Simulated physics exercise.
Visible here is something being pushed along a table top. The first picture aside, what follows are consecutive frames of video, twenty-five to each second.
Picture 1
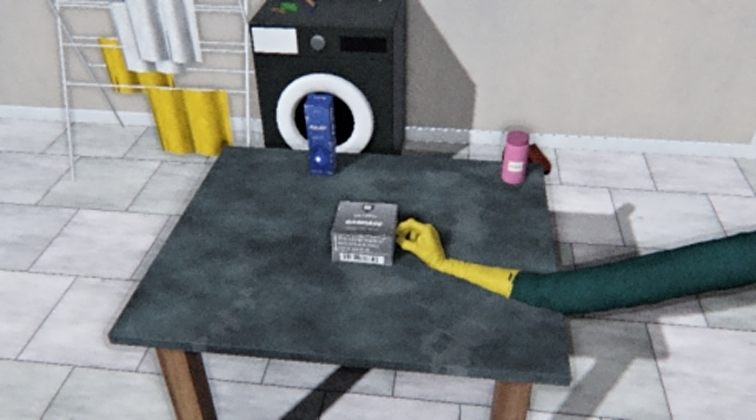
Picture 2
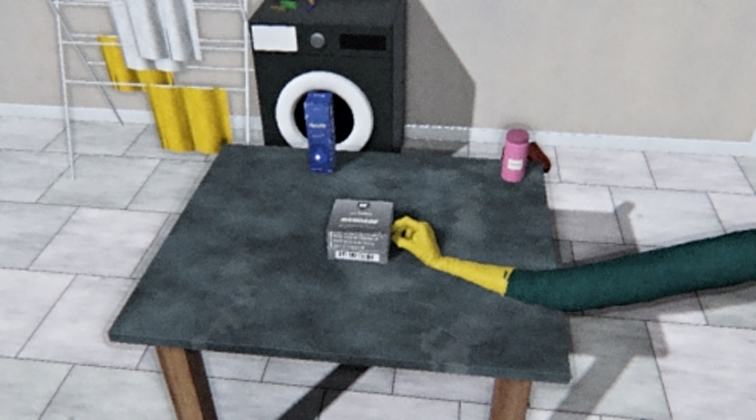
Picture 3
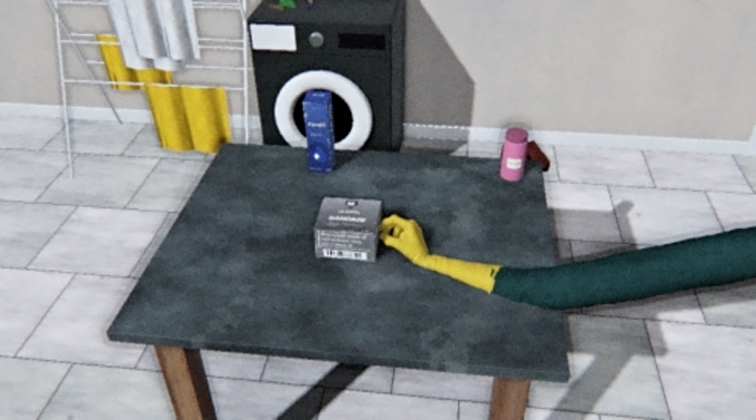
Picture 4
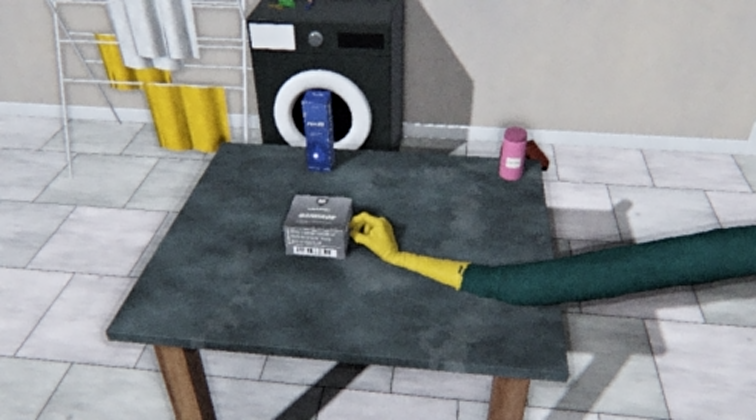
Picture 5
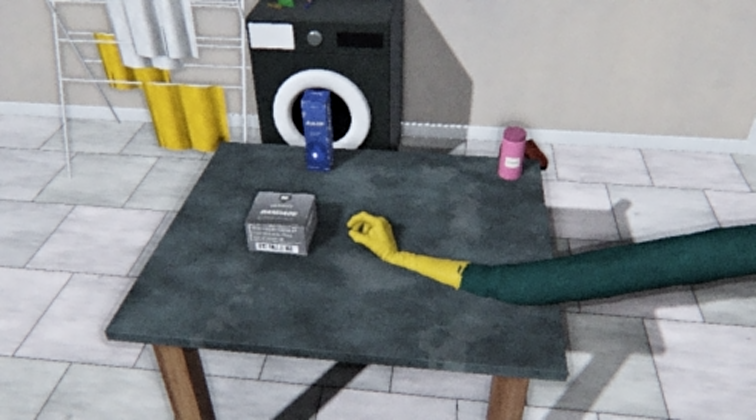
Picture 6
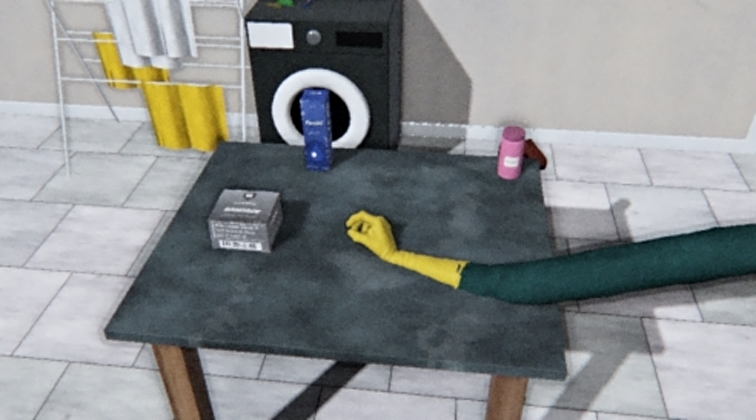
A grey box on a dark table top shifts slightly left, nudged by a yellow-gloved hand on a green-sleeved arm. It then slides further left with the hand behind it, before the hand stays in place and the box moves on alone, opening a gap between them.
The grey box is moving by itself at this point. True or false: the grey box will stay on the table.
False.
Then, 0.30 s after the last picture, grey box now off the table.
Then, 0.50 s after the last picture, things are still on the move.
By the end, off the table, grey box.
